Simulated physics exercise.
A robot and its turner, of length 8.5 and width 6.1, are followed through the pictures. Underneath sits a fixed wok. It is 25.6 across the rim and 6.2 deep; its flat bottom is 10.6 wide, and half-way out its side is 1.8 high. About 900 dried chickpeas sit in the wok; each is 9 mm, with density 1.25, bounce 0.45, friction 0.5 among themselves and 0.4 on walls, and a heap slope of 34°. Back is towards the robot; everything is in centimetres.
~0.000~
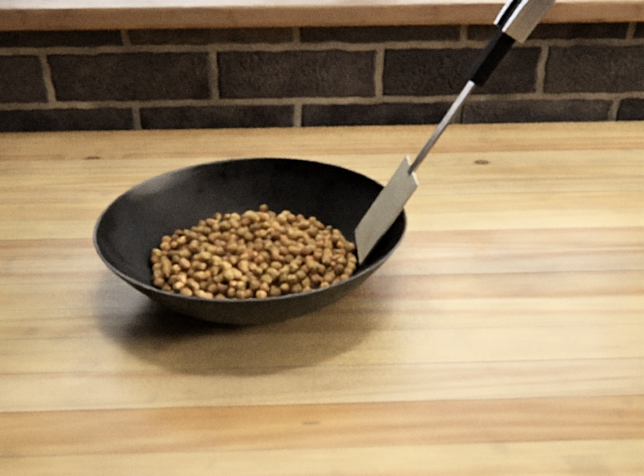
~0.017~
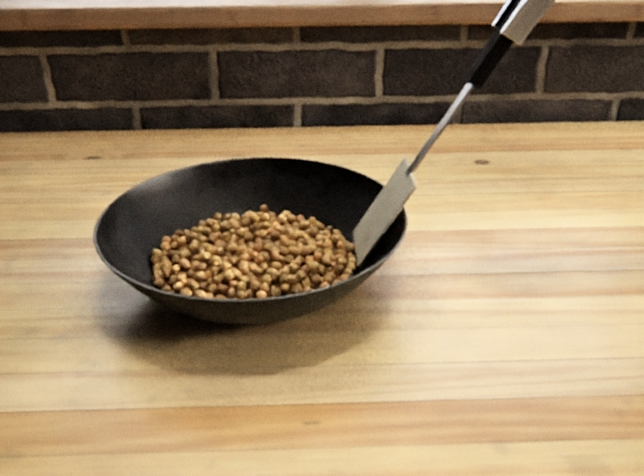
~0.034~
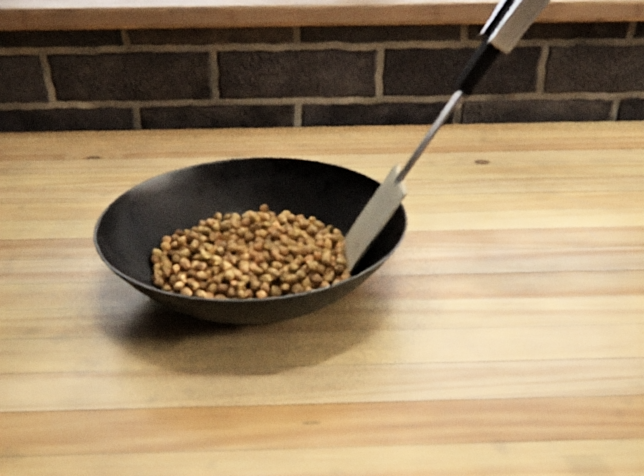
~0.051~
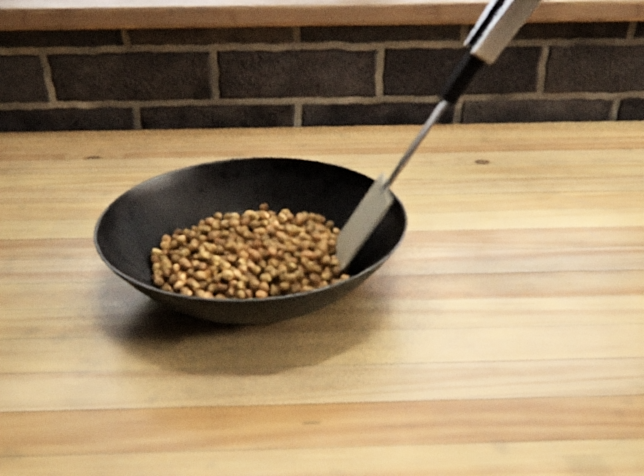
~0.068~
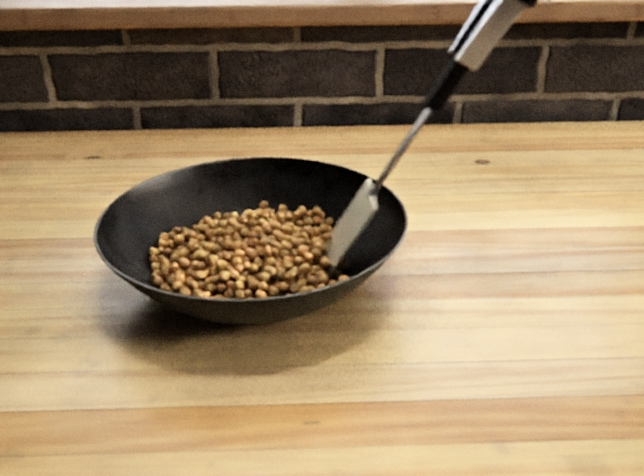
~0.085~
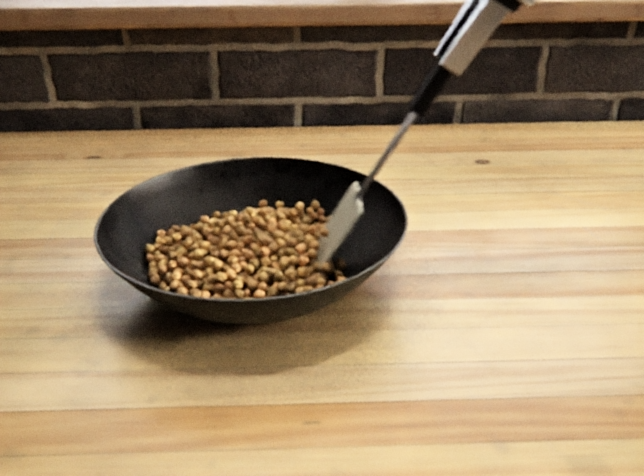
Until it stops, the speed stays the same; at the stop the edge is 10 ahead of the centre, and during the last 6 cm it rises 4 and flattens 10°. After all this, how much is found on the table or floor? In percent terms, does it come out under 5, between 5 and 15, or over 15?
It comes out over 15 %.
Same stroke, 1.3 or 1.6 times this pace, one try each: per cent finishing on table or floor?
First try around 30 %, second try around 30 %.
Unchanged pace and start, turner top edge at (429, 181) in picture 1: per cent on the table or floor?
I'd estimate close to 20 per cent.
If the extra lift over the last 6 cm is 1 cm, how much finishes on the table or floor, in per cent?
Some 25 in a hundred.
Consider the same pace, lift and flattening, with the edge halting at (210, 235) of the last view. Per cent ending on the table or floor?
Estimate: Approx. 0 %.
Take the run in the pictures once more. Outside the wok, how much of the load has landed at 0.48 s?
Share at that moment: About 10 %.
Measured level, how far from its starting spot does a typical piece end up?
About 3 centimetres.
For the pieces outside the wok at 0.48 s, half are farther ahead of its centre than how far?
About 22 cm.
After 0.16 s, sloping 59°, highest piece 6 above the table; 900 in the wok.
After 0.24 s, sloping 56°, highest piece 7 above the table; 900 in the wok.
After 0.48 s, sloping 49°, highest piece 10 above the table; 708 in the wok, 94 on the table or floor, 98 on the blade or in flight.
After 1.53 s, sloping 49°, highest piece 5 above the table; 707 in the wok, 193 on the table or floor.
At rest, 707 in the wok, 193 on the table or floor. That is 21 % on the table or floor.
